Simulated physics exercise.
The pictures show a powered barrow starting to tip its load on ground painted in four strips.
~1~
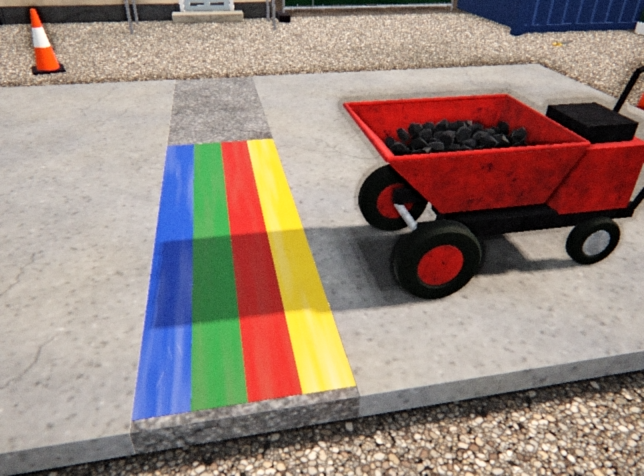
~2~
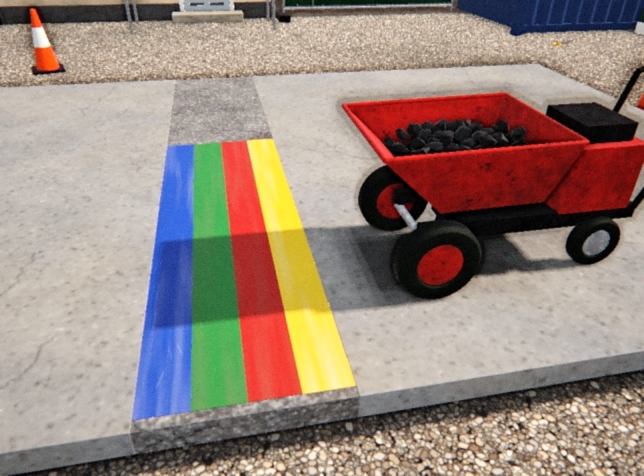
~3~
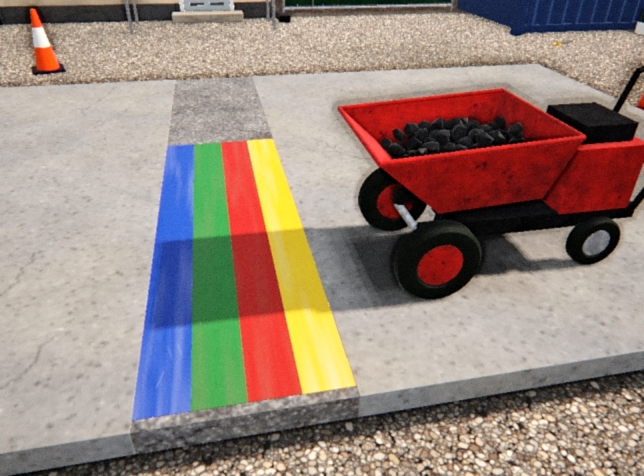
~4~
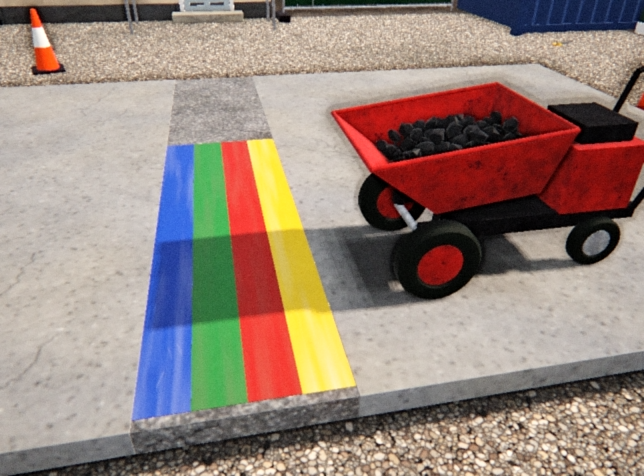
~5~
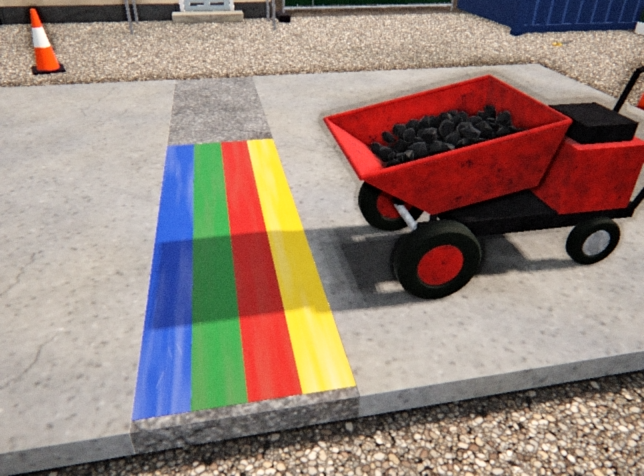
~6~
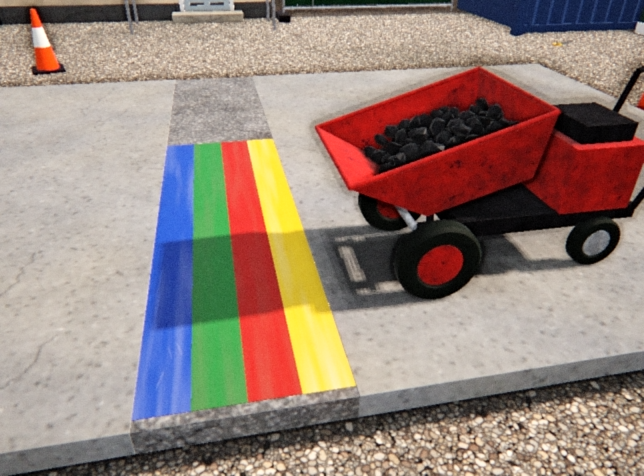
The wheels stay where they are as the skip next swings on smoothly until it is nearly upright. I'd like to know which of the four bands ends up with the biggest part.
The biggest part ends up on the red band.
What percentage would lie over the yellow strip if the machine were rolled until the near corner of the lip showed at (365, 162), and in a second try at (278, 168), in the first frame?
Around 0 and 0 per cent respectively.
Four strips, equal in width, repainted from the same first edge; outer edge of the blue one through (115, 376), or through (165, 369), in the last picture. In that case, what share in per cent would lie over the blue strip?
I'd say some 0 % for the first and some 10 % for the second.
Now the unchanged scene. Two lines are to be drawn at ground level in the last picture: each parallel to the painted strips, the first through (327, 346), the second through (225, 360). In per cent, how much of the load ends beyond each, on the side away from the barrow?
Roughly 70 per cent, then roughly 20 per cent.
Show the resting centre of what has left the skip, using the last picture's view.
Close to (244, 272), more or less.
Shortly afterwards, skip tipped steeply; the whole lot in the skip.
Next, skip tipped right over; the bulk in the skip; a little over the yellow strip; a little over the red strip.
Some moments later, skip tipped right over; near a third in the skip; a little over the yellow strip; near a third over the red strip; a little over the green strip; a little over the blue strip; only a few off the paint.
In the end, skip tipped right over; near a third in the skip; a little over the yellow strip; near a third over the red strip; near a quarter over the green strip; a little over the blue strip; only a few off the paint.
